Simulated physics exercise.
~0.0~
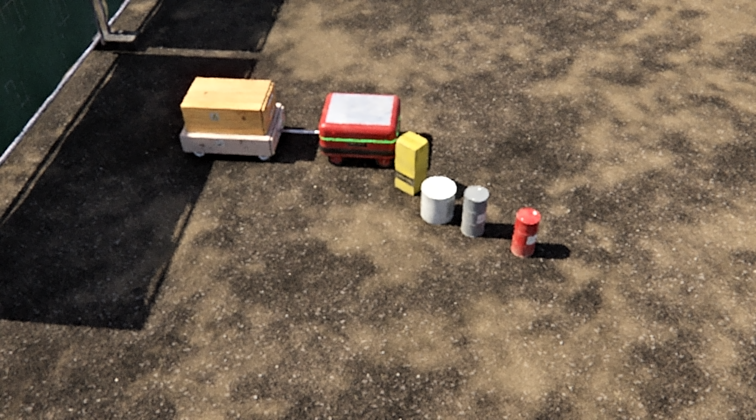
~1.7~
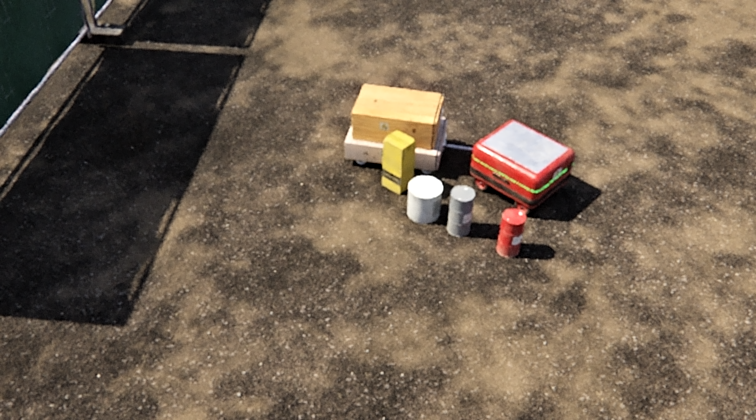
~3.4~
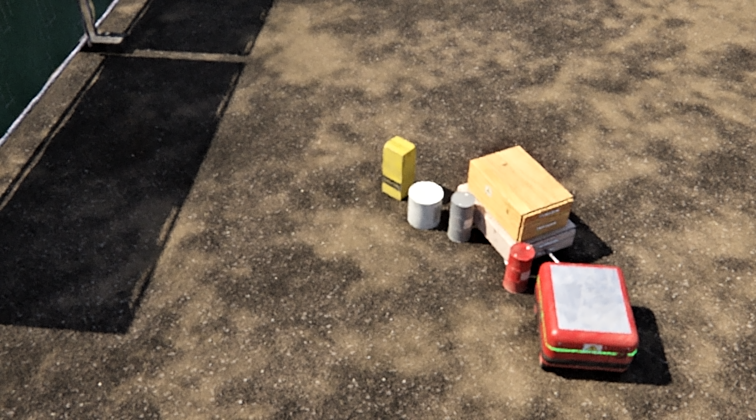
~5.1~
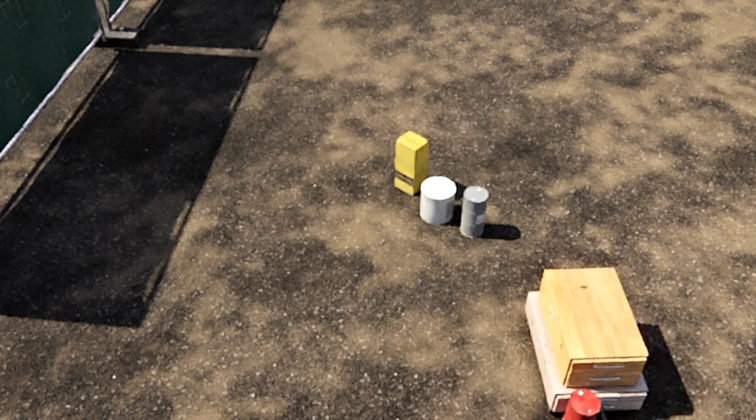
We see a red tug pulling a cart with a wooden crate past a yellow box, a white pail, a grey canister and a red canister. It turns right, toward the bottom of the view, and the red canister is shifted down, ending upright beside the cart while the others stay put.
